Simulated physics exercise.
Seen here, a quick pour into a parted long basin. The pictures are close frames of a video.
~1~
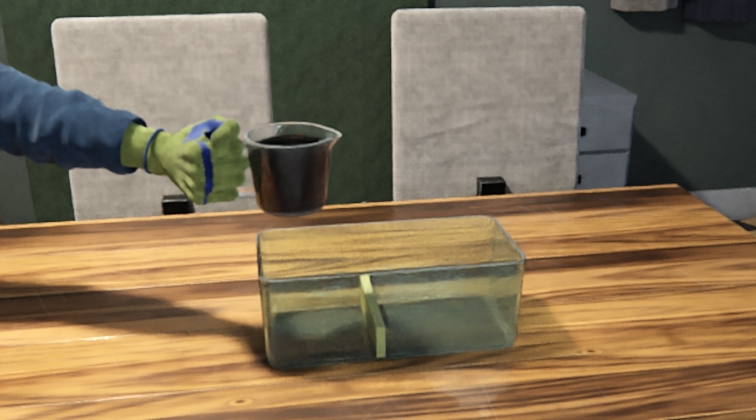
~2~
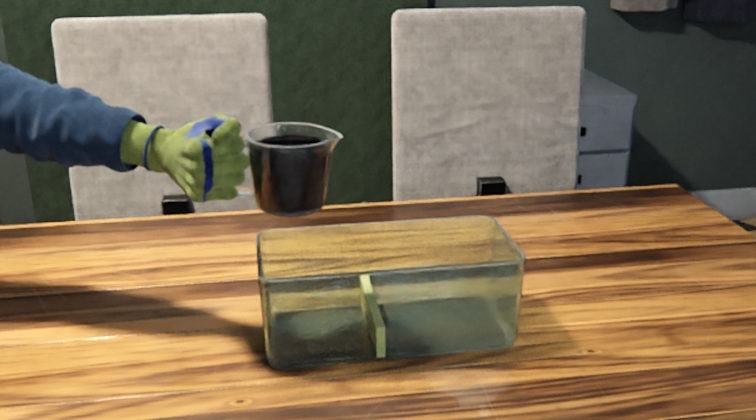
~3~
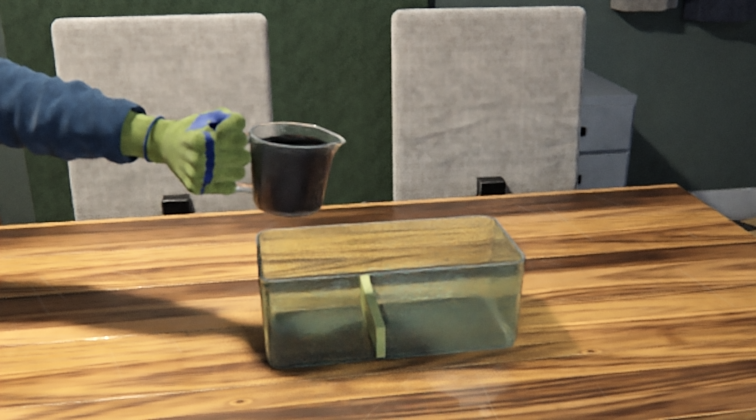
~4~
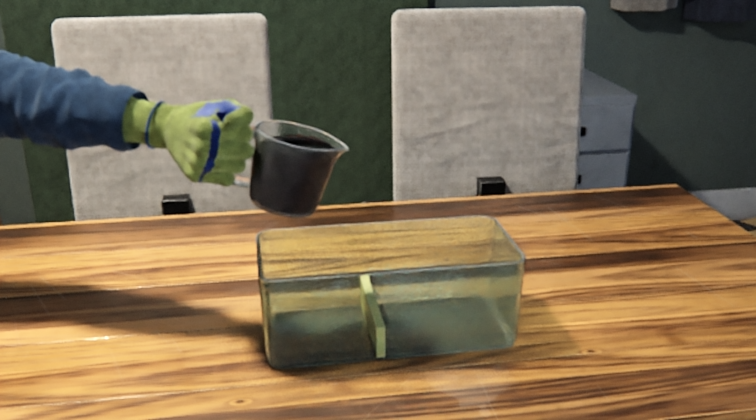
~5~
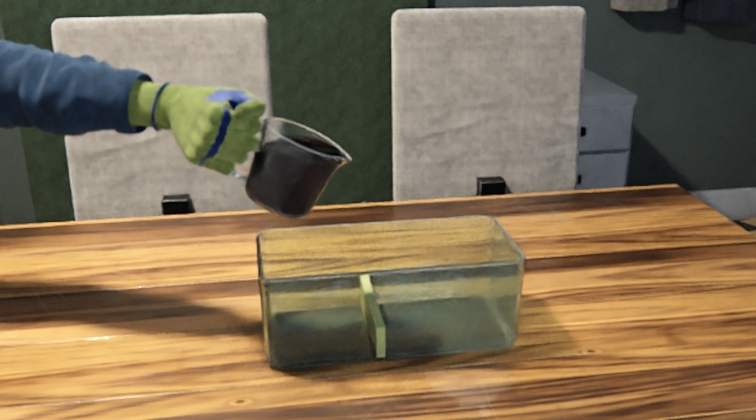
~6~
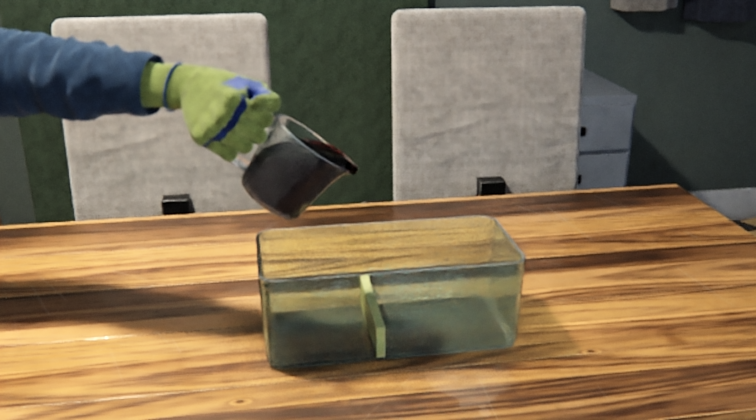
A green-gloved hand held a clear jug of dark wine above a divided glass basin on a wooden table, then steadily tilted it to the right until the wine reached the spout.
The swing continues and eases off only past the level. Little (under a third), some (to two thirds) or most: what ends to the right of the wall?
It comes to from a third to two thirds.
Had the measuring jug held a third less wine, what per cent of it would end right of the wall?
Close to 30 per cent.
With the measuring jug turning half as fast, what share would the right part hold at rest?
Some 75 per cent.
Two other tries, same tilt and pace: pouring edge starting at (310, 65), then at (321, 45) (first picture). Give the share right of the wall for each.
About 35 and 55 per cent.
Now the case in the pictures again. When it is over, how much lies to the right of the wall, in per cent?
Close to 50 per cent.
A moment on, the measuring jug is tipped right over and 28 per cent is still to pour, 11 is left of the wall and 36 right of it.
Next, the measuring jug is tipped right over and 1 per cent is still to pour, 46 is left of the wall and 50 right of it.
Then the measuring jug is tipped right over and 0 per cent is still to pour, 47 is left of the wall and 52 right of it.
Later the measuring jug is tipped right over and 0 per cent is still to pour, 46 is left of the wall and 52 right of it.
At rest 46 per cent lies left of the wall, 52 right of it and 1 outside.
